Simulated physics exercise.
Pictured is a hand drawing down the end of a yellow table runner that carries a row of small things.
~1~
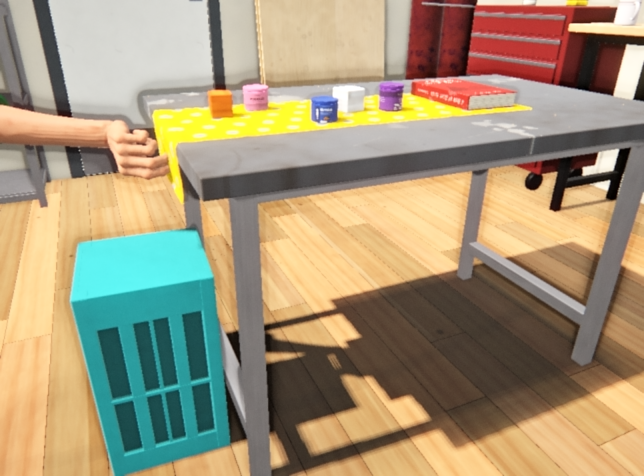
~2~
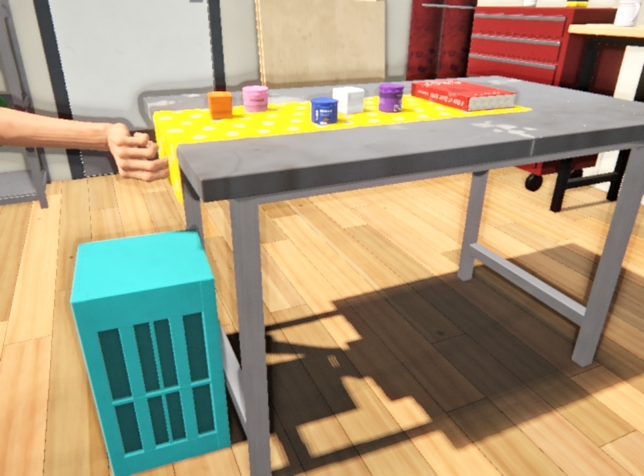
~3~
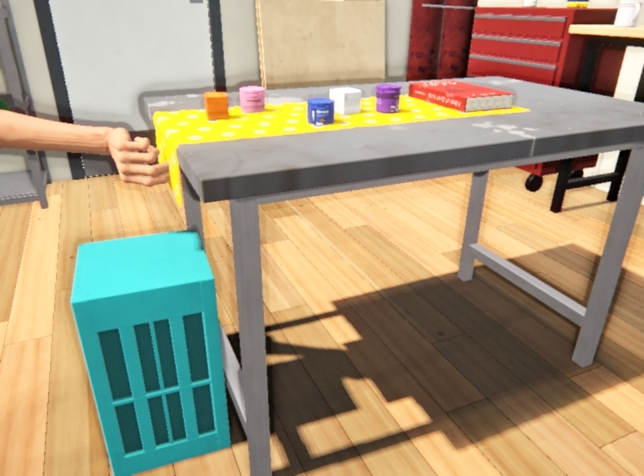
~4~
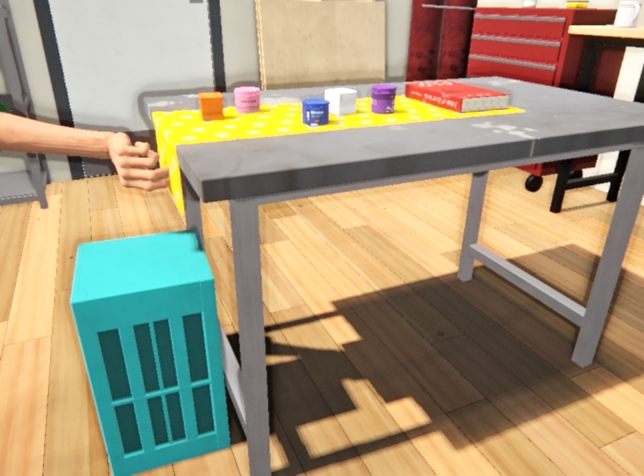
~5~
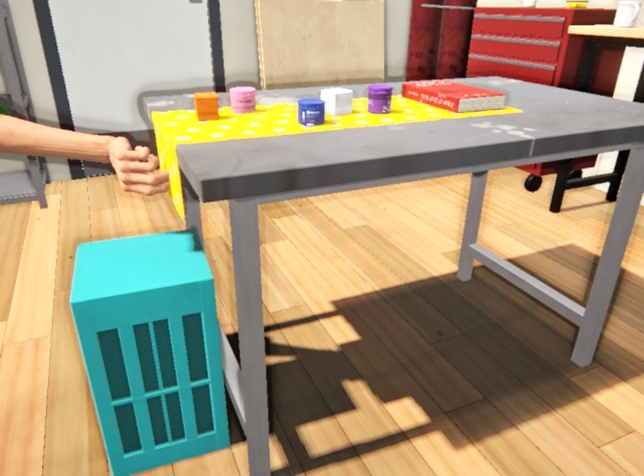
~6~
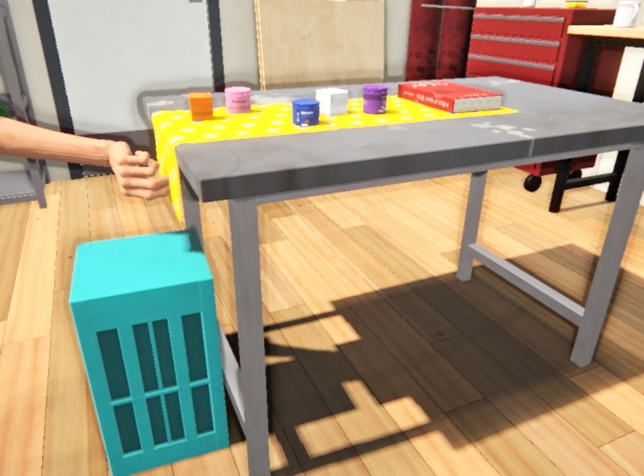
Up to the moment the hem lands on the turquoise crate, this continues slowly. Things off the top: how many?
One.
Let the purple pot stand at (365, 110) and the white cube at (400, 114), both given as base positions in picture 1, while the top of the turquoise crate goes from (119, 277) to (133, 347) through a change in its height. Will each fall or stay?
Result: Purple pot still there, white cube still there.
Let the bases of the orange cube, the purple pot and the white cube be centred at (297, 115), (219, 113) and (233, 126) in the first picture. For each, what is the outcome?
Outcome: Orange cube is still in place, purple pot is gone, white cube is gone.
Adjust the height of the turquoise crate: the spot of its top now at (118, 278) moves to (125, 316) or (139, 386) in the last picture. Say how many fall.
2 and 4.
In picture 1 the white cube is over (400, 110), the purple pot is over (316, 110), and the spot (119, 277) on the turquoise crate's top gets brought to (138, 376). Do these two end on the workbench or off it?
The white cube ends up still on top and the purple pot ends up off the top.
Early on, hem near (172, 216); all still up.
Midway, hem near (175, 240); orange cube gone.
Near the end, hem on the crate; orange cube gone.
Finally, hem on the crate; orange cube gone. It carries off one.
